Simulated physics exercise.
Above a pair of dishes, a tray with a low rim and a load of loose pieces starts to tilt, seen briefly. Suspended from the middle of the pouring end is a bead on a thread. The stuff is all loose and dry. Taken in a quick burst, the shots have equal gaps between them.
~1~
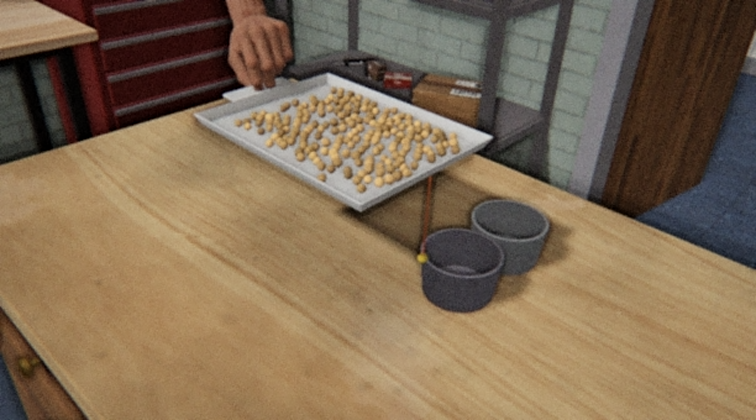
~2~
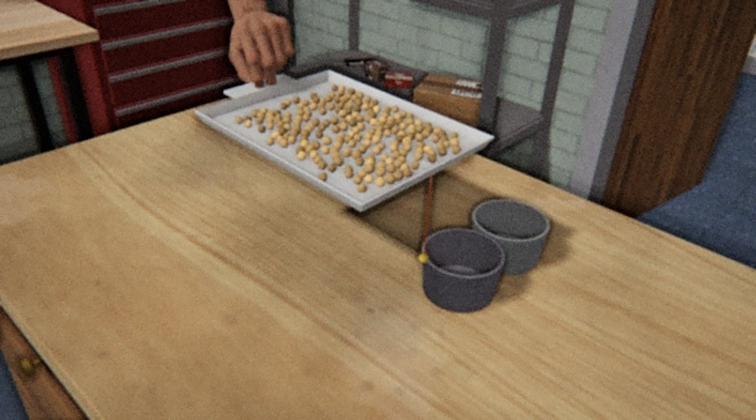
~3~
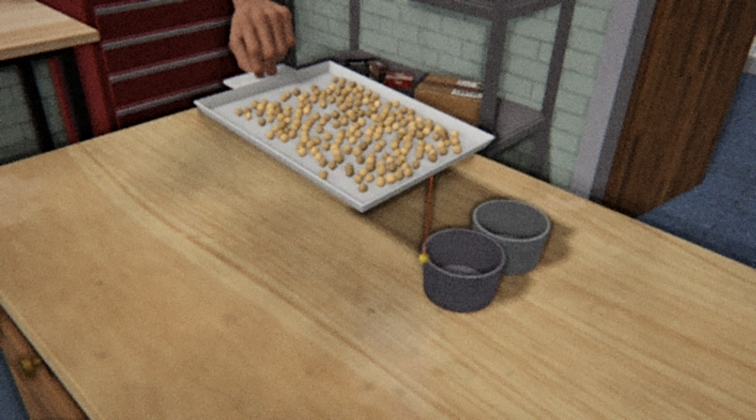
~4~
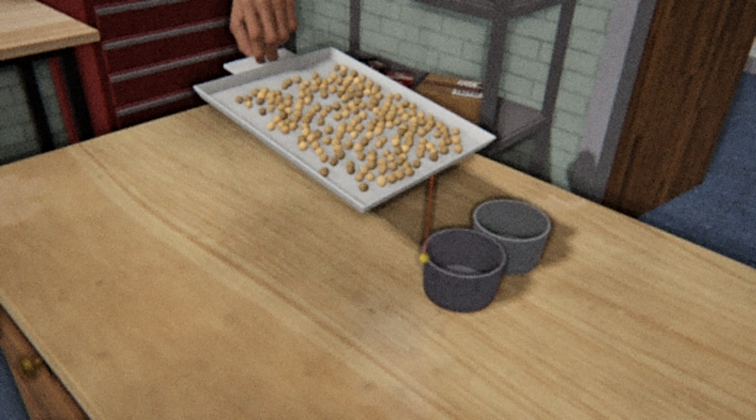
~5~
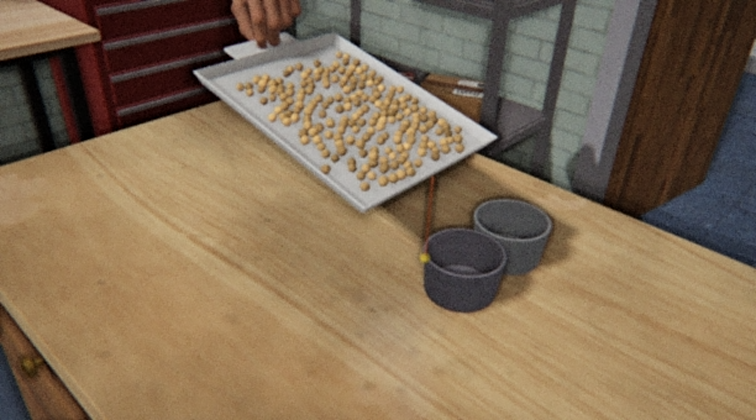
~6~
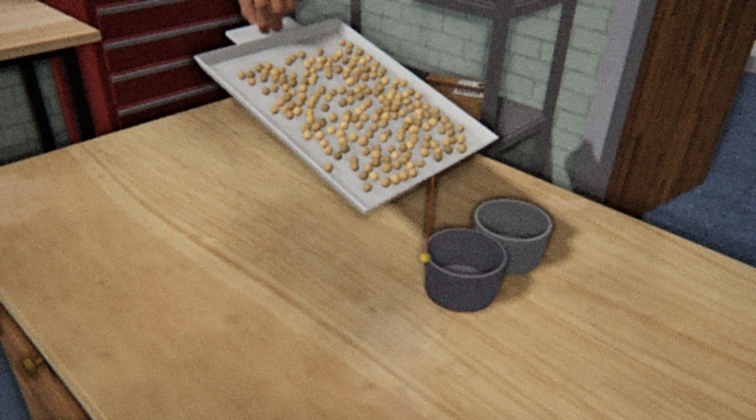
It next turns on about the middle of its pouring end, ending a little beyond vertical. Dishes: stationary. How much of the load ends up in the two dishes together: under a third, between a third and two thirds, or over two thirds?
Together the dishes get under a third of it.
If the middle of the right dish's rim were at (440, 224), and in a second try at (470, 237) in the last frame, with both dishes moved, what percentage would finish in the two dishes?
First placement: Some 0 %; second placement: Some 10 %.
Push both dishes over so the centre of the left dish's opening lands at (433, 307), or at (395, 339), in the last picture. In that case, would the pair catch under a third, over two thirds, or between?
Try 1 - beyond two thirds; try 2 - beyond two thirds.
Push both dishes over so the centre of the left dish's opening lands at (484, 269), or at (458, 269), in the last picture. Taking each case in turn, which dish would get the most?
Run 1: The one on the left side. Run 2: The one on the left side.
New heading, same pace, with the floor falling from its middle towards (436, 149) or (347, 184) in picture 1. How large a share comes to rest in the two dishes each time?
90 and 0 per cent, in that order.
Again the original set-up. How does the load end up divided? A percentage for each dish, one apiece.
The left dish ends with 20 per cent of the load and the right dish with 0 per cent.
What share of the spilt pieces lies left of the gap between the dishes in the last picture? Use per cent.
Some 70 %.
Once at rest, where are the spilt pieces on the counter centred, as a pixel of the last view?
Those pieces end up centred close to (440, 362).
Soon after the last picture, tray tipped steeply; about two thirds on the tray; a stray few in the left dish; a small part outside both; about a quarter in the air.
A little later, tray tipped right over; about a quarter in the left dish; a stray few in the right dish; most outside both; a stray few in the air.
Later still, tray tipped past a quarter turn; about a quarter in the left dish; a stray few in the right dish; most outside both.
At rest, tray tipped past a quarter turn; about a quarter in the left dish; a stray few in the right dish; most outside both.
